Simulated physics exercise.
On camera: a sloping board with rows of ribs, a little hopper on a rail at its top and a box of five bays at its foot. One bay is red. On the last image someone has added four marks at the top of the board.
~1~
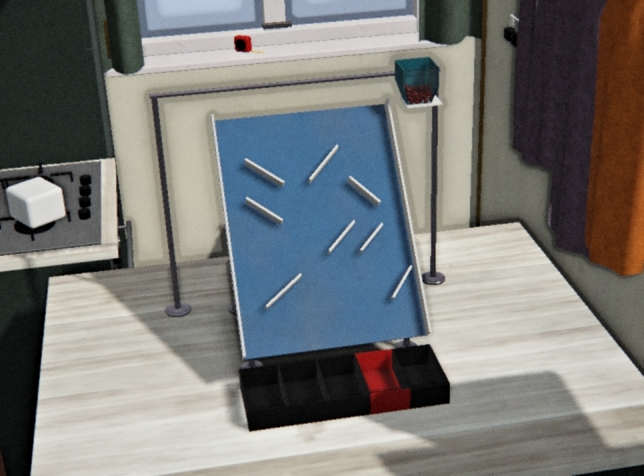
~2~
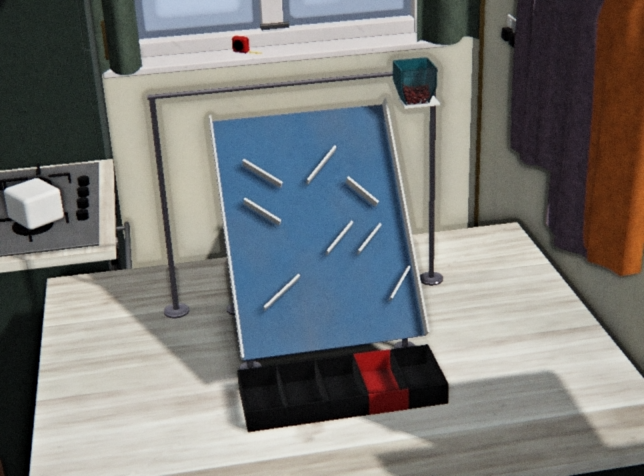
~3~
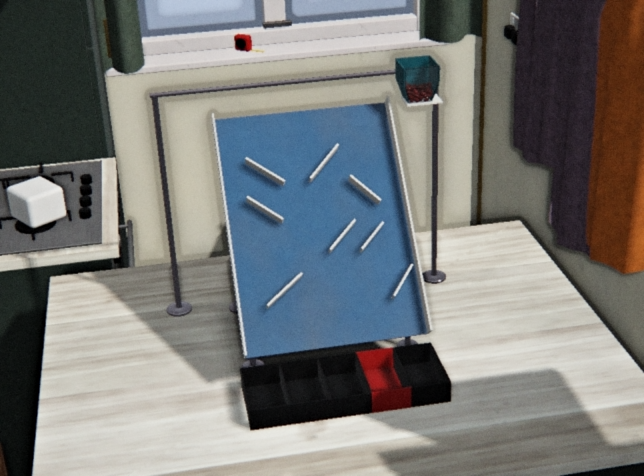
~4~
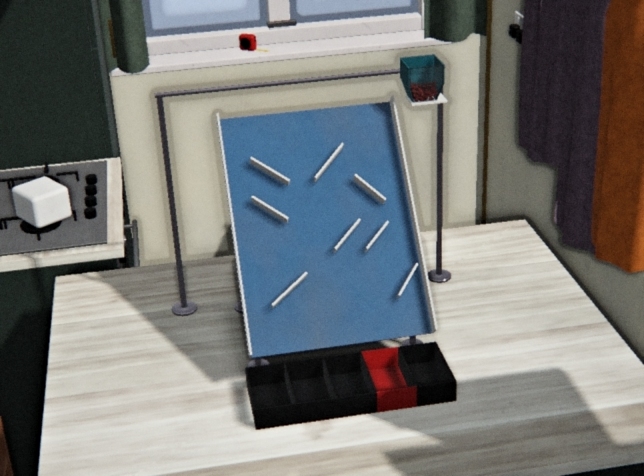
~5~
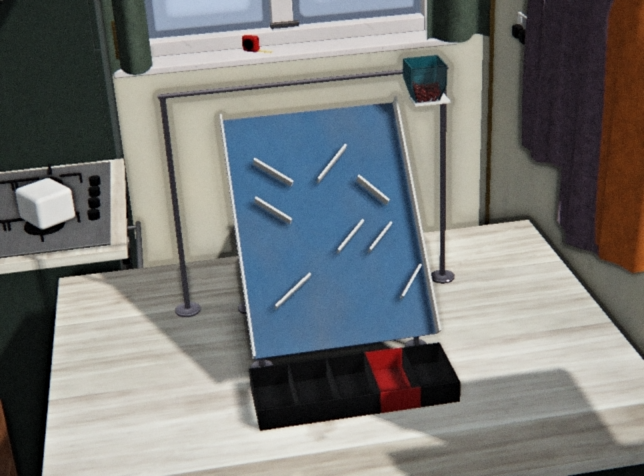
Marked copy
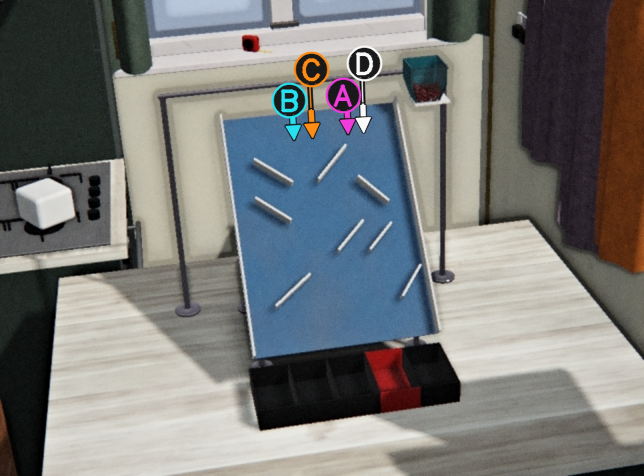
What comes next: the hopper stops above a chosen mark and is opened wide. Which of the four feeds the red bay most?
The best mark is D.
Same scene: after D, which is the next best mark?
Mark A.
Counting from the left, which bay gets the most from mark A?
It is the fourth one.
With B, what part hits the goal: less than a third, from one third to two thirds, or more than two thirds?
Less than a third.
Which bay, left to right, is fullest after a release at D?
It is the fourth one.
On the marked copy, mark A meets the board at (347, 128); mark B meets the board at (293, 134); mark C meets the board at (312, 132); mark D meets the board at (363, 127).
With A, roughly half in the red bay, roughly a third in other bays, about a tenth held on the board.
With B, just a few in the red bay, almost all in other bays, about a tenth outside the box.
With C, about a tenth in the red bay, almost all in other bays.
With D, roughly two thirds in the red bay, roughly a third in other bays, just a few held on the board.
